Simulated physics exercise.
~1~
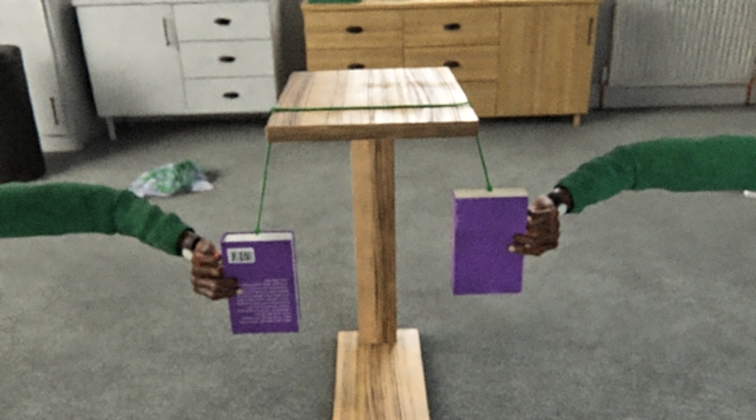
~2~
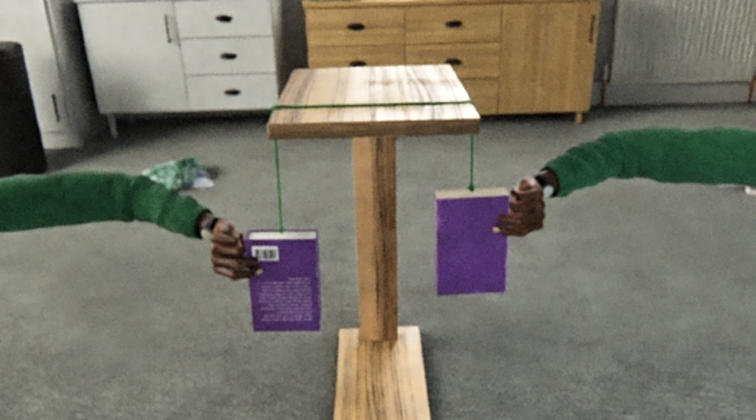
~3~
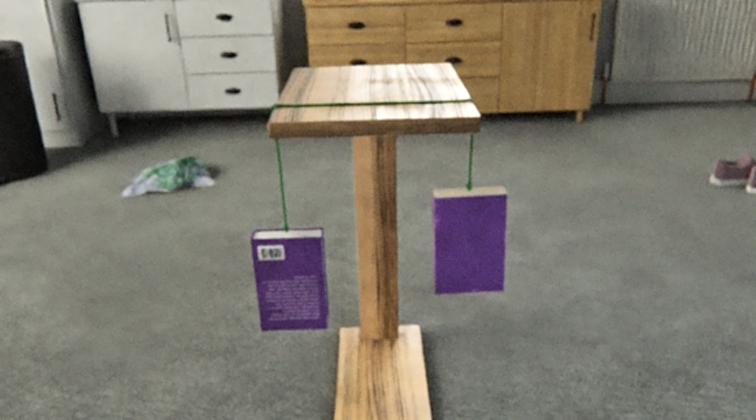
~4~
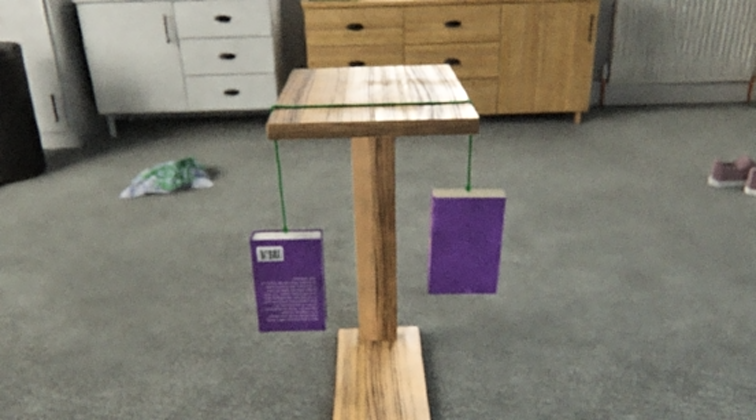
In a carpeted room, two hands release purple books tied to a green ribbon across a wooden stand, both hanging still.
